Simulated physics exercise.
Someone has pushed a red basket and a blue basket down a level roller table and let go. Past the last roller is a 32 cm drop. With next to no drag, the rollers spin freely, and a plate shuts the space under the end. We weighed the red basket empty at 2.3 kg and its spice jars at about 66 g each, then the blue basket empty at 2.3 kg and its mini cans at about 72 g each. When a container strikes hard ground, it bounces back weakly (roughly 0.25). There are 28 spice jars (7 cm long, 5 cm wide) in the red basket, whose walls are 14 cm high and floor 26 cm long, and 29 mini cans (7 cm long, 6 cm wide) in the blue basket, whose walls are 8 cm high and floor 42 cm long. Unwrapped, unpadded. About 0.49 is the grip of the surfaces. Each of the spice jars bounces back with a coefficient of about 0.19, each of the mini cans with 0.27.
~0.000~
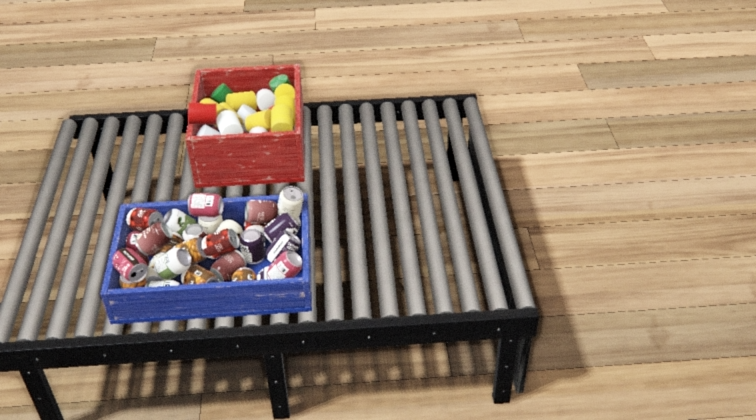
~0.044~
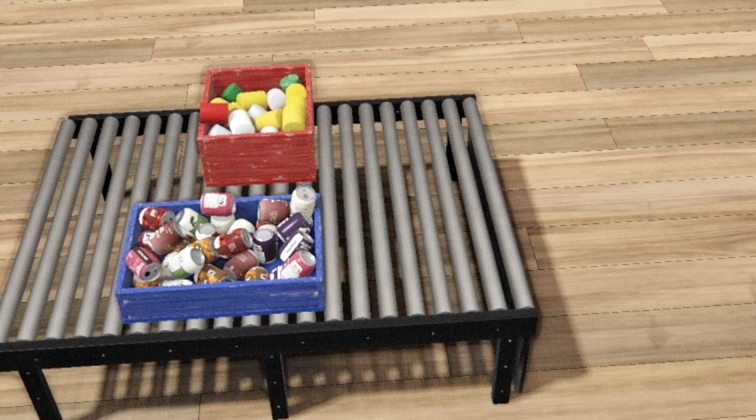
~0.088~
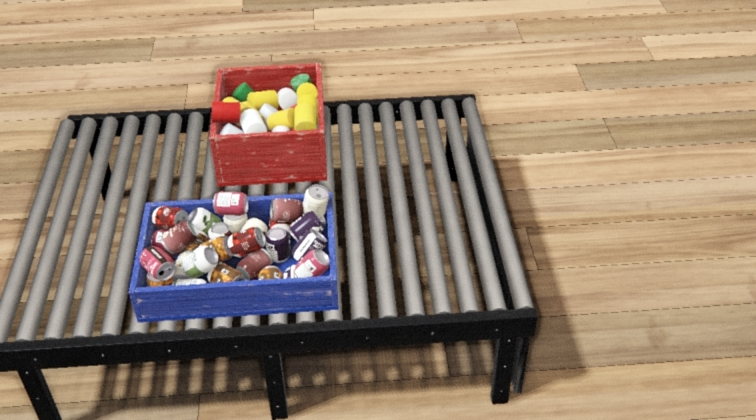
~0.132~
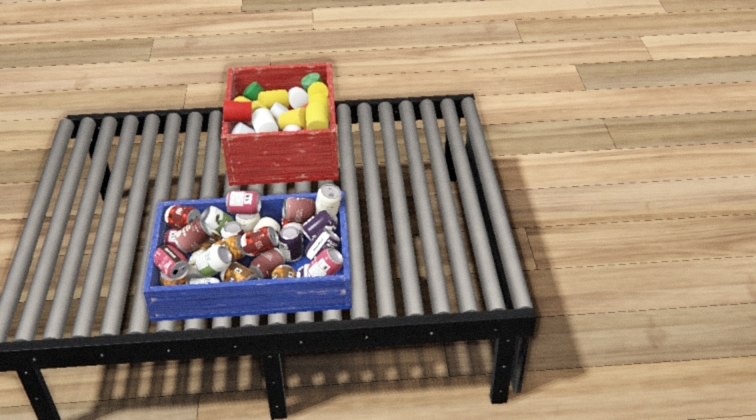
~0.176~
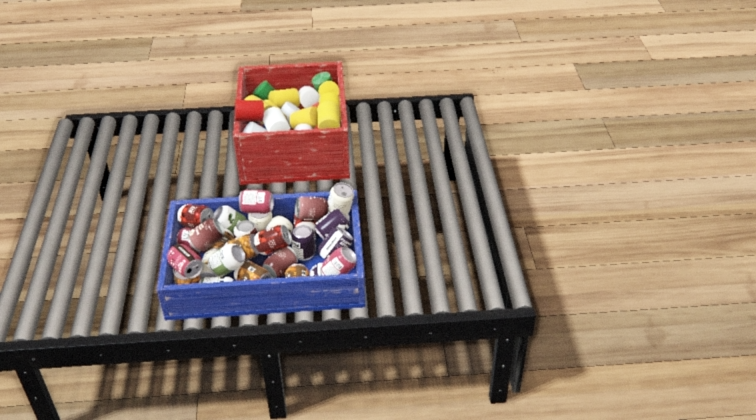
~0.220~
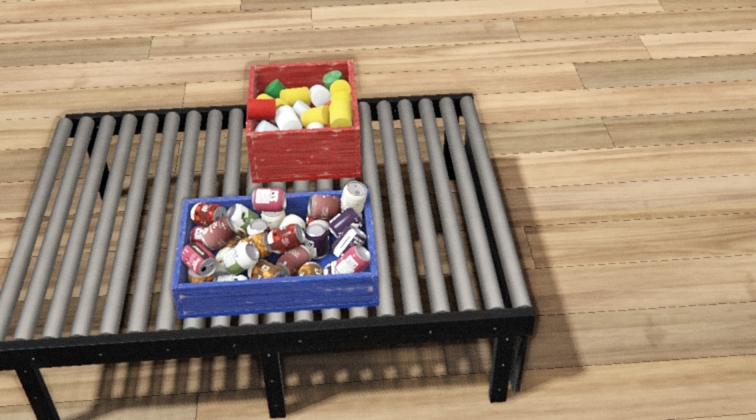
A red basket of small colorful jars and a blue basket of little cans rolled slowly and steadily to the right across a metal roller table, staying close together with their contents still inside.
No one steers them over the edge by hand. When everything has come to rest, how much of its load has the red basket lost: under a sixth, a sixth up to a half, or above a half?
It loses more than one half of the load.
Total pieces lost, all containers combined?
Roughly 20 pieces.
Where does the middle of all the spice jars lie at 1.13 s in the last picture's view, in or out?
The middle is around (540, 133).
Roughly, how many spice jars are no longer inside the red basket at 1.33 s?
The number is about 4 at that moment.
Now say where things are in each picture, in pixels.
In the first picture (we follow the rim corner now nearest the camera), red basket at (191, 138); blue basket at (108, 292); 46 cm of track left ahead; nothing out yet.
In the second picture, red basket at (203, 137); blue basket at (122, 291); 43 cm of track left ahead.
In the third picture, red basket at (215, 136); blue basket at (136, 290); 40 cm of track left ahead.
In the fourth picture, red basket at (227, 136); blue basket at (150, 289); 36 cm of track left ahead.
In the fifth picture, red basket at (239, 134); blue basket at (164, 287); 33 cm of track left ahead.
In the sixth picture, red basket at (251, 133); blue basket at (178, 286); 30 cm of track left ahead; nothing out yet.
After 0.64 s, the overhang begins.
After 1.13 s, the red basket leans 28° with 0 of 28 out and the blue basket leans 4° with 0 of 29 out.
After 1.33 s, the red basket leans 68° with 4 of 28 out and the blue basket leans 40° with 3 of 29 out.
After 1.68 s, the red basket has gone over with 14 of 28 out and the blue basket is level with 3 of 29 out.
When it is over (at 2.17 s), the red basket has gone over with 17 of 28 out and the blue basket is level with 3 of 29 out. Asked share, 17 of 28, 61 per cent.
